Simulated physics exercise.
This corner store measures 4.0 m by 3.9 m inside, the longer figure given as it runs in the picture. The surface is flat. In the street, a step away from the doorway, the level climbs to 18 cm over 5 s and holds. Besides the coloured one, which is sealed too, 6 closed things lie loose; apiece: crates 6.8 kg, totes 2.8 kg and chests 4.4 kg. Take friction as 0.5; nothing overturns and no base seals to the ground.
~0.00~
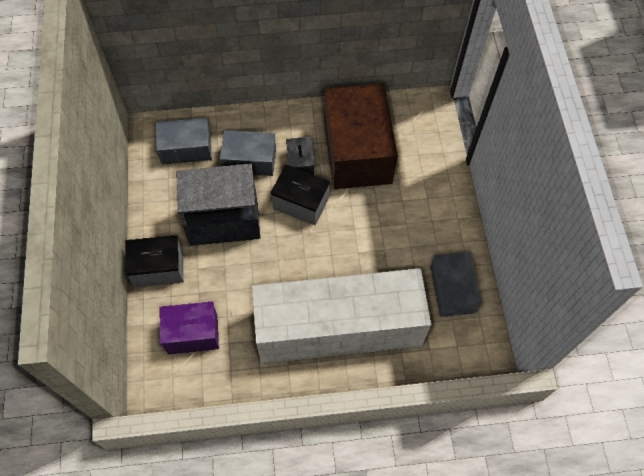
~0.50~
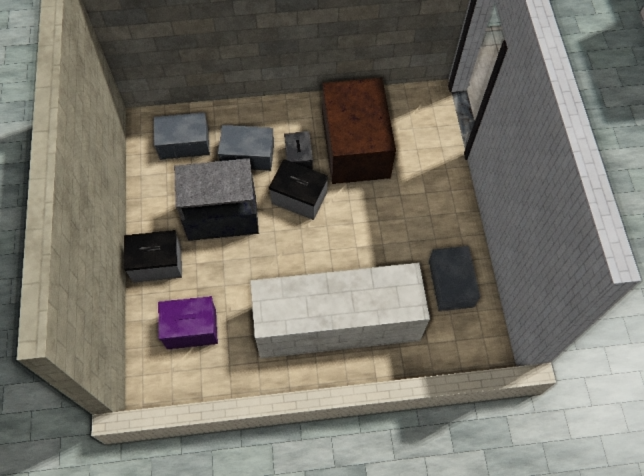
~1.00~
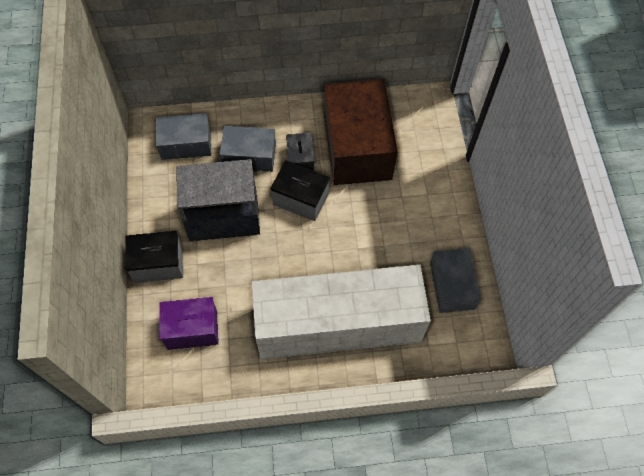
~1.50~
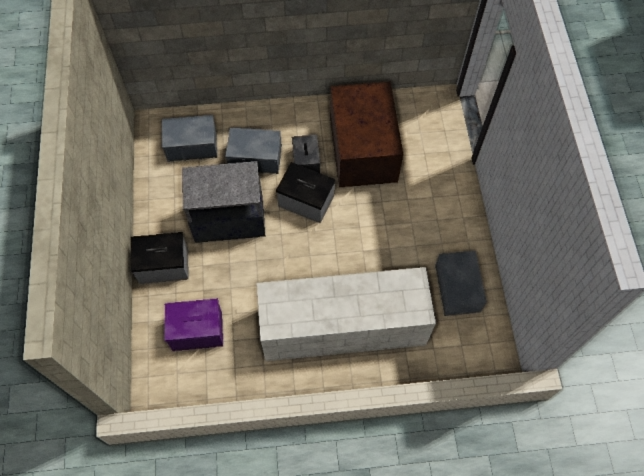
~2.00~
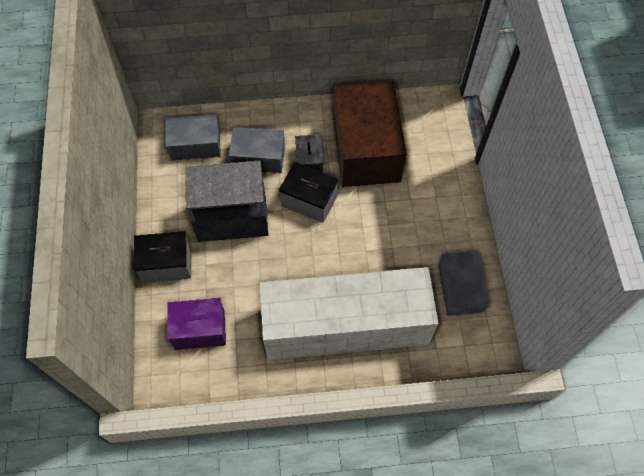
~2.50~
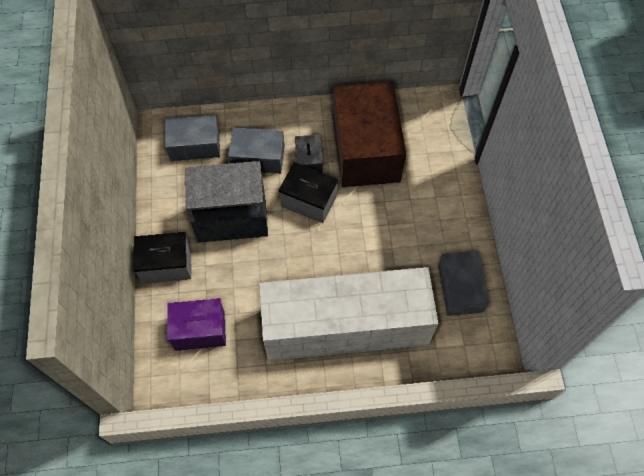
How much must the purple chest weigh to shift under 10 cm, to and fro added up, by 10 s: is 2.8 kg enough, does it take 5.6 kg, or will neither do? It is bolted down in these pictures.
Verdict: The lower weight is enough.
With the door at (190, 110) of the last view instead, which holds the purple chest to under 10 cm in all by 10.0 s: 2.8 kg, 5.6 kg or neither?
Then neither load is enough.
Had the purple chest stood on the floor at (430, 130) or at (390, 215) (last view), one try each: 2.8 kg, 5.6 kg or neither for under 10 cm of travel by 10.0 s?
In turn: Neither holds; neither holds.
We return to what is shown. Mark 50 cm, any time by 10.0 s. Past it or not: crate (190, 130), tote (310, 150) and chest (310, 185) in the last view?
In that order: More, short of it, under.
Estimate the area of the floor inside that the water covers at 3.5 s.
About 1.0 m2.
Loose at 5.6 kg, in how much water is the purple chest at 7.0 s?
Roughly 0 cm.
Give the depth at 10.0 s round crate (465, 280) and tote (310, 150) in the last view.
About 9 and 2 cm.
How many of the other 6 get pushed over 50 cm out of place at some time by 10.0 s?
2 of them.
After 3.5 s the purple chest would be 0 cm from its start with 2.8 kg and 0 cm from its start with 5.6 kg; 0 cm of water round it then.
After 4.5 s the purple chest would be 0 cm from its start with 2.8 kg and 0 cm from its start with 5.6 kg; 0 cm of water round it then.
After 7.0 s the purple chest would be 0 cm from its start with 2.8 kg and 0 cm from its start with 5.6 kg; 0 cm of water round it then.
After 10.0 s the purple chest would be 5 cm from its start with 2.8 kg and 3 cm from its start with 5.6 kg; 2 cm of water round it then.
